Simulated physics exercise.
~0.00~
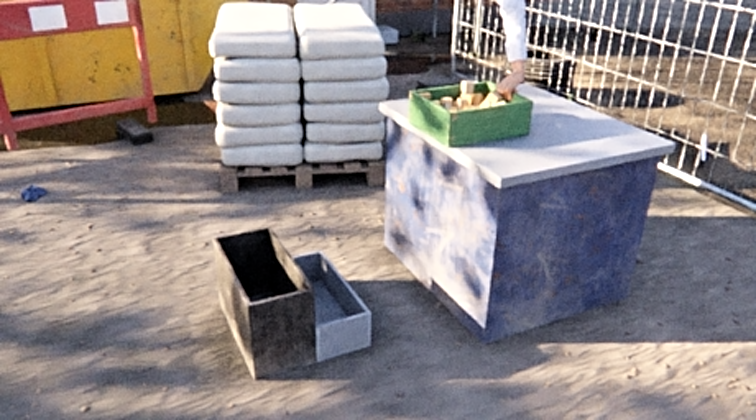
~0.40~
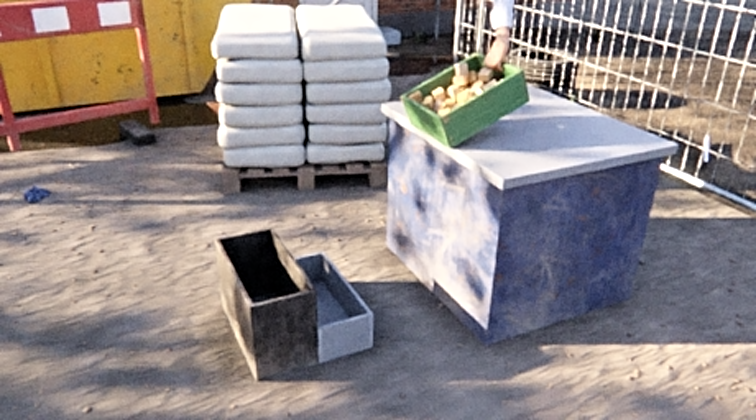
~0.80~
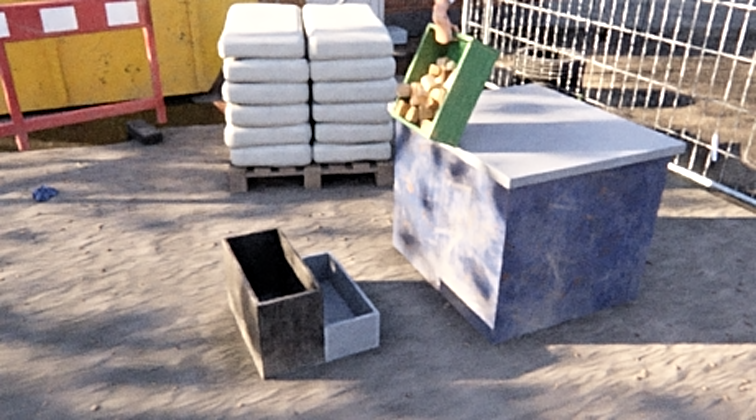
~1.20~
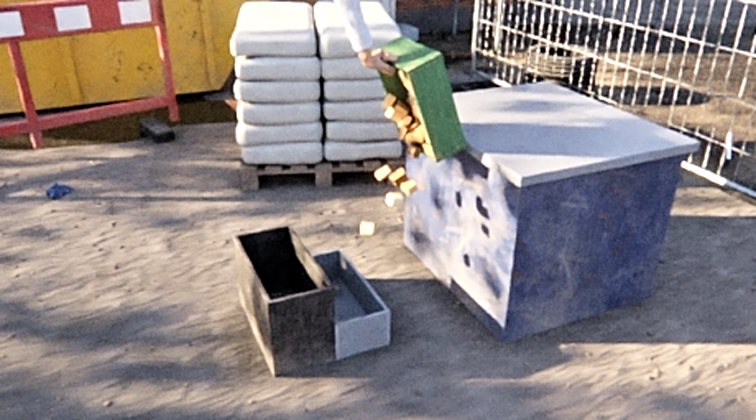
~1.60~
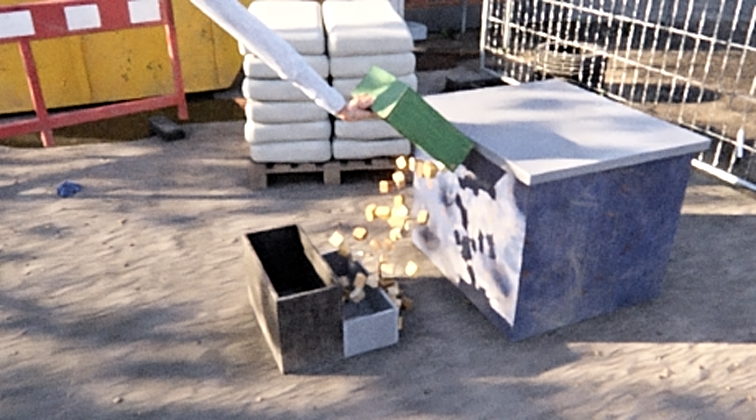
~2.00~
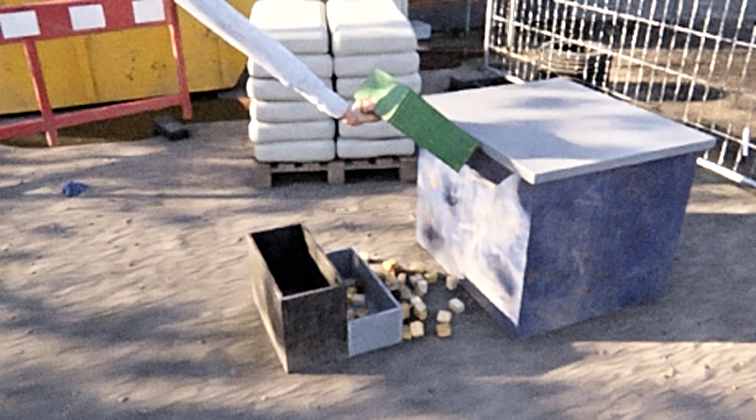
A green box of wooden blocks on a bench is tipped leftward by a hand until it hangs upended over the edge, spilling its blocks; some land in the grey box beside a black tote, while most end up scattered on the ground between the grey box and the bench.
